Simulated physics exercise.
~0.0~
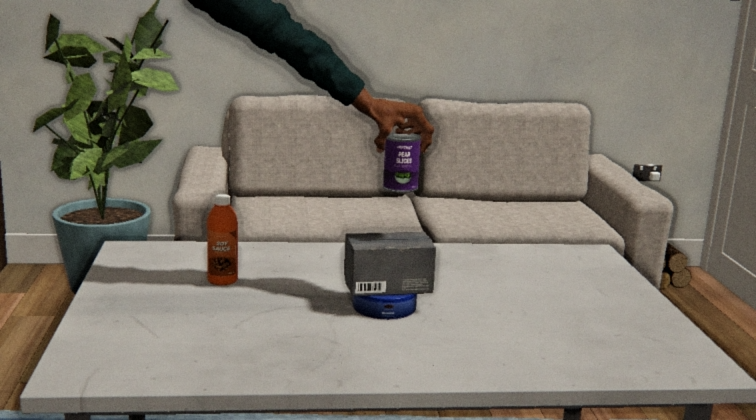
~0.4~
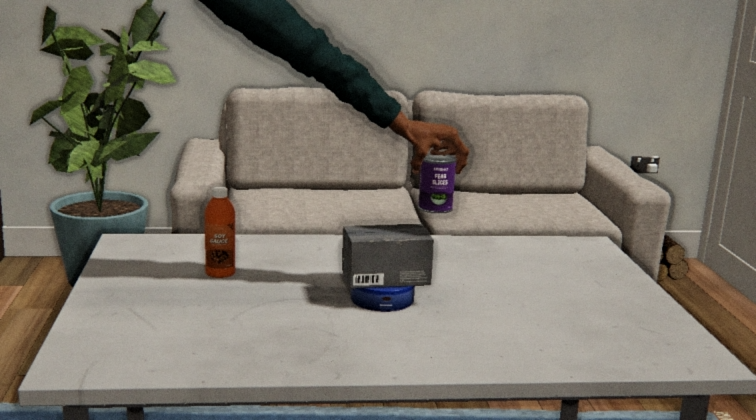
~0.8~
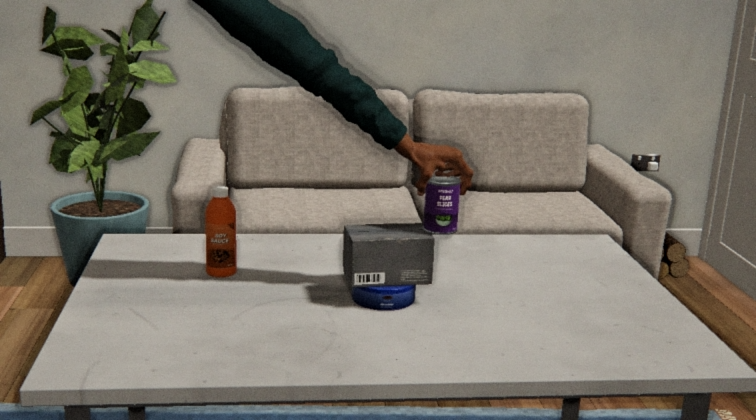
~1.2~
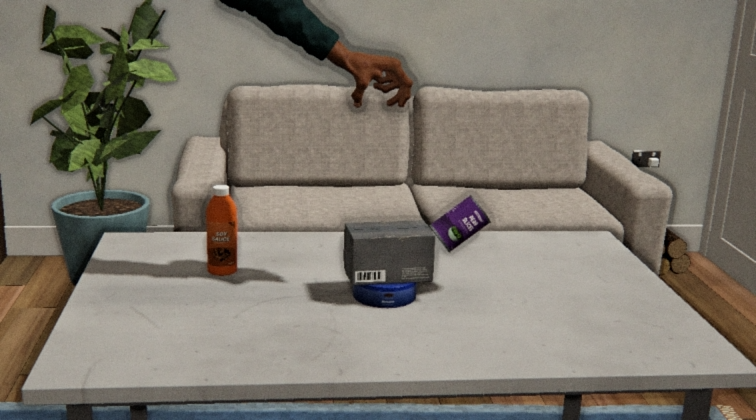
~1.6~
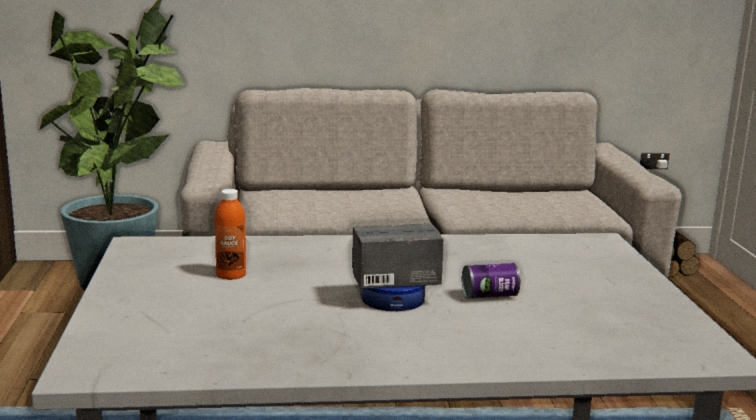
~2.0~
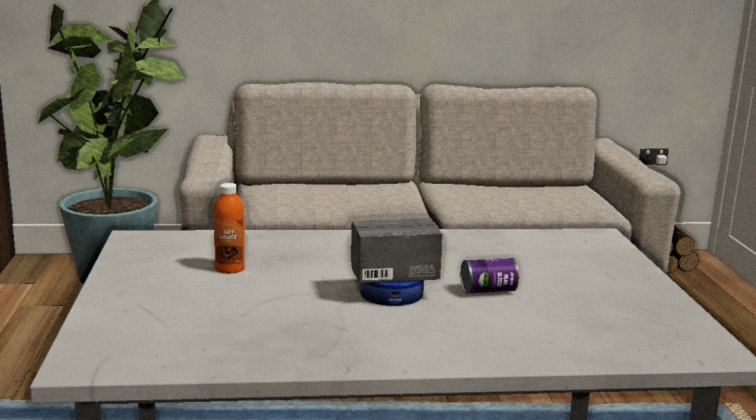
Living room table, a hand lowering a purple tin behind a grey box and letting go, the tin tipping onto its side.
